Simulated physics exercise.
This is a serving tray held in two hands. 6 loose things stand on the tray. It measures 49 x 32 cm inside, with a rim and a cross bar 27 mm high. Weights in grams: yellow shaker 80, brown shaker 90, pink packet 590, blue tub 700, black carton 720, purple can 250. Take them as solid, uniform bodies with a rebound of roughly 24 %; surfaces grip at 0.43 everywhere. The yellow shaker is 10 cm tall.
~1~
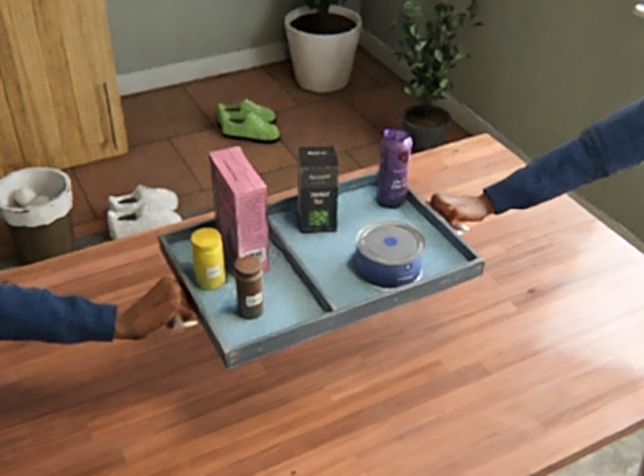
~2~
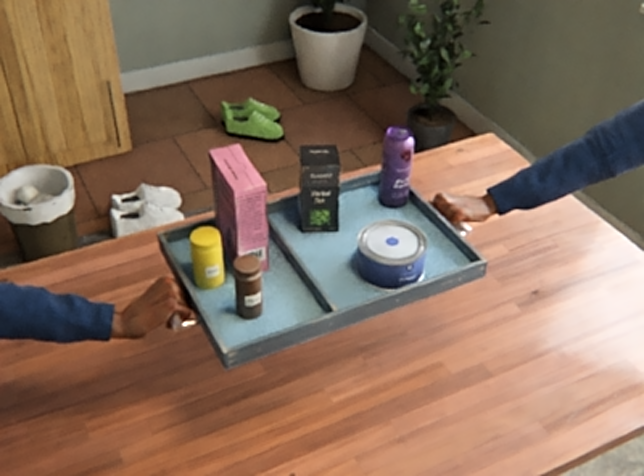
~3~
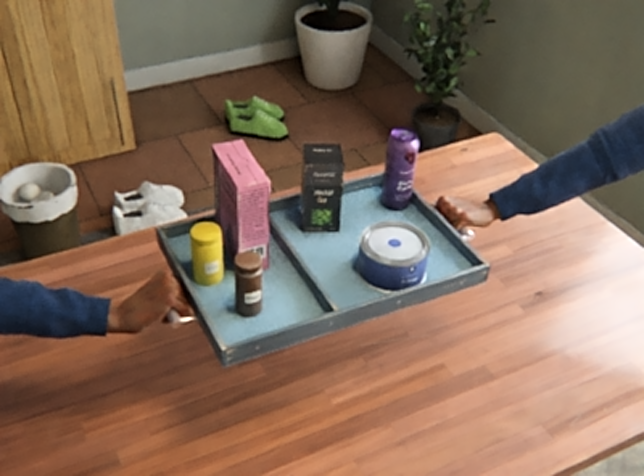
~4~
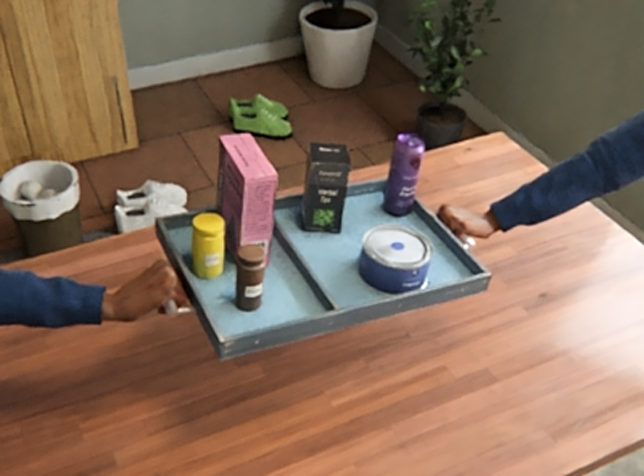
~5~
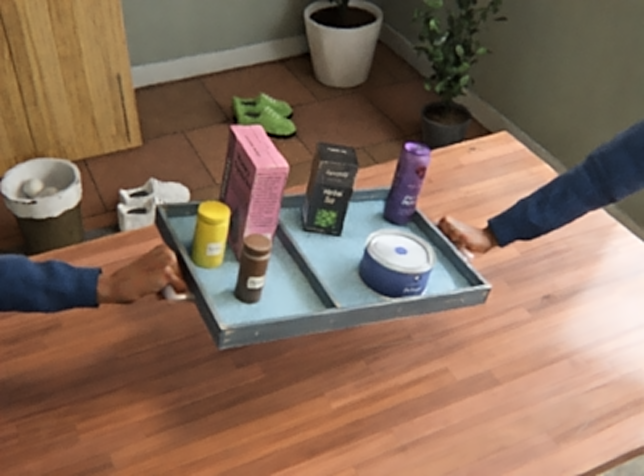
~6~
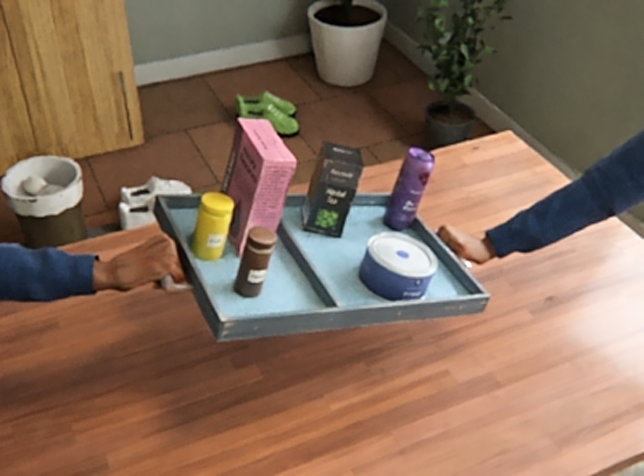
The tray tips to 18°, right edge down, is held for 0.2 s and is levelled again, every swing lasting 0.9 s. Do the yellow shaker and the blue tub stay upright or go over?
The yellow shaker keeps standing; the blue tub keeps standing.
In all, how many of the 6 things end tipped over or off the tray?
3 of them.
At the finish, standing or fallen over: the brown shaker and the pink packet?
The brown shaker keeps standing; the pink packet topples.
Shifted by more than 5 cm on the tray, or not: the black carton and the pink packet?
The black carton leaves its spot; the pink packet gets shifted.
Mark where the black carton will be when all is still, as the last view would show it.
At about (393, 185).
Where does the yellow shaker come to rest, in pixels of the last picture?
At about (201, 256).
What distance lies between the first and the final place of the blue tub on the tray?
About 0 cm.
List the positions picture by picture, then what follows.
In the first picture, tray level; yellow shaker (208, 260); blue tub (390, 255).
In the second picture, tray level; black carton (319, 189); purple can (396, 169).
In the third picture, tray at 2°, right edge down; brown shaker (248, 284); pink packet (241, 208).
In the fourth picture, tray at 6°, right edge down; black carton (325, 188); purple can (404, 176).
In the fifth picture, tray at 12°, right edge down; brown shaker (253, 269); pink packet (250, 194).
In the sixth picture, tray at 16°, right edge down; yellow shaker (212, 227); blue tub (397, 269).
Then, 0.60 s past the last view, tray at 16°, right edge down; pink packet tipped 45° against what carries it; black carton tipped 18° against what carries it.
Then, 0.80 s past the last view, tray at 11°, right edge down; purple can now off the tray; pink packet tipped 70° against what carries it; black carton tipped 53° against what carries it.
Then, 1.30 s past the last view, tray level; black carton on its side; pink packet on its side.
Then, 1.40 s past the last view, yellow shaker resting near (201, 256); blue tub resting near (396, 257).
Finally, off the tray and tipped over, purple can; on their side or leaning hard on the tray, pink packet and black carton; the other 3 still in place (within 5 cm). Final places as that camera would see them, yellow shaker near (201, 256), blue tub near (396, 257).
